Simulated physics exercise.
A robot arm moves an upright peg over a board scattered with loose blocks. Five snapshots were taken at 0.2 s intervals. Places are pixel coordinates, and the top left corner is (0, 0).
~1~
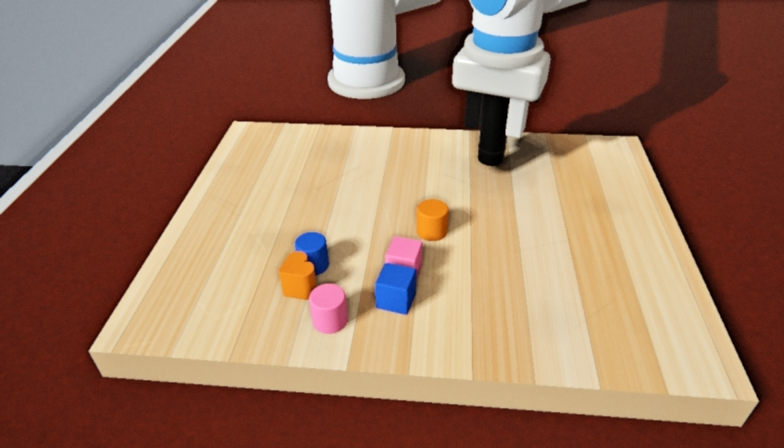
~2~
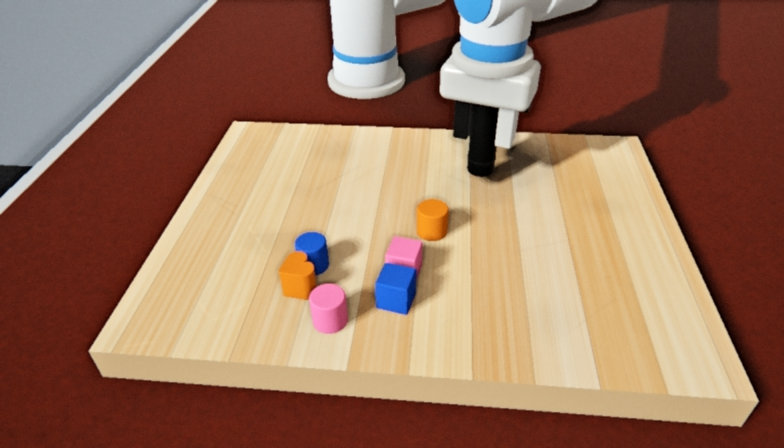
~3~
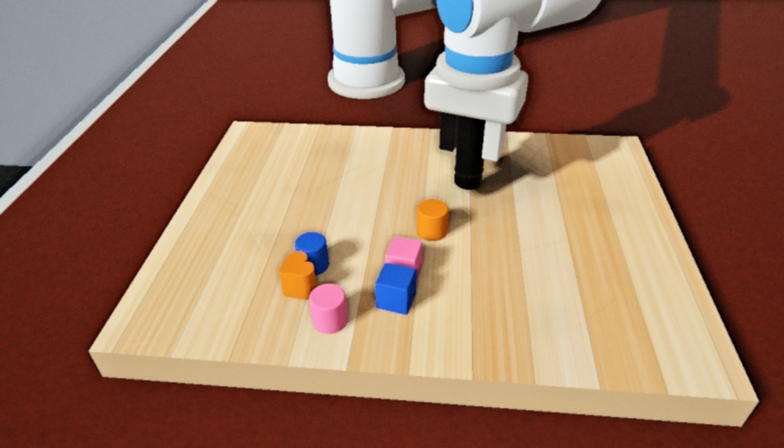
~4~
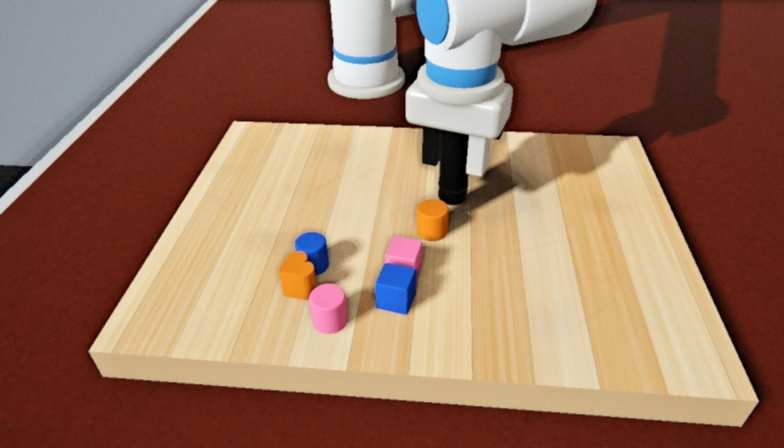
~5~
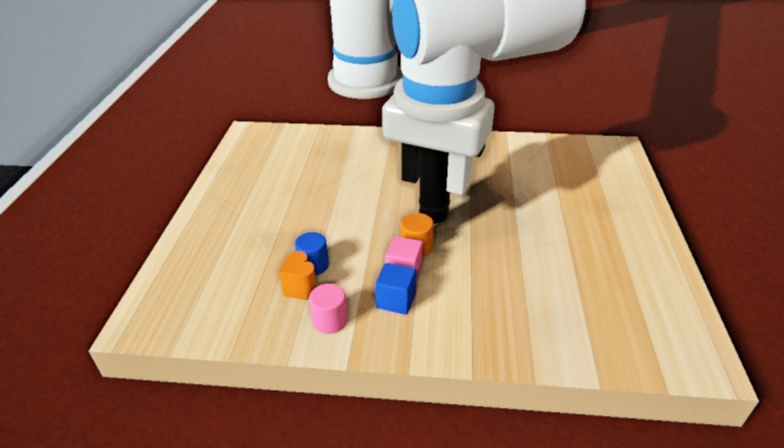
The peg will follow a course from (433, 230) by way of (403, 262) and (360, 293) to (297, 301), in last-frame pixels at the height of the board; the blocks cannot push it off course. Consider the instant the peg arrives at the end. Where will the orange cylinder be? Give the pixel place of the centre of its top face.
It comes to (261, 269).
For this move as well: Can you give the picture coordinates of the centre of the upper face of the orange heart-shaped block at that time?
The middle of its top is at (235, 262).
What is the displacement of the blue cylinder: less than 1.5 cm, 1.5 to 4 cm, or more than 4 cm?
The answer is under 1.5 cm.
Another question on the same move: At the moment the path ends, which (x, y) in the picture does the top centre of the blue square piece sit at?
Its top middle is near (386, 313).
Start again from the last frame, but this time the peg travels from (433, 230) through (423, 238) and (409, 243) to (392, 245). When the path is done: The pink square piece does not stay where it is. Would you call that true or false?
That claim is true.
What follows on the original path. One third of the way, peg at (403, 248); blue square piece at (387, 299), turned 30° anticlockwise; pink square piece at (376, 276), turned 30° anticlockwise; orange cylinder at (376, 252).
Two thirds of the way, peg at (359, 278); orange heart-shaped block at (291, 266), turned 20° clockwise; blue square piece at (386, 312), turned 60° anticlockwise; pink square piece at (356, 296), turned 65° anticlockwise; orange cylinder at (323, 266).
At the end, peg at (294, 286); orange heart-shaped block at (235, 262), turned 50° clockwise; blue cylinder not moved; blue square piece at (386, 313), turned 60° anticlockwise; pink square piece at (350, 298), turned 90° anticlockwise; orange cylinder at (261, 269).
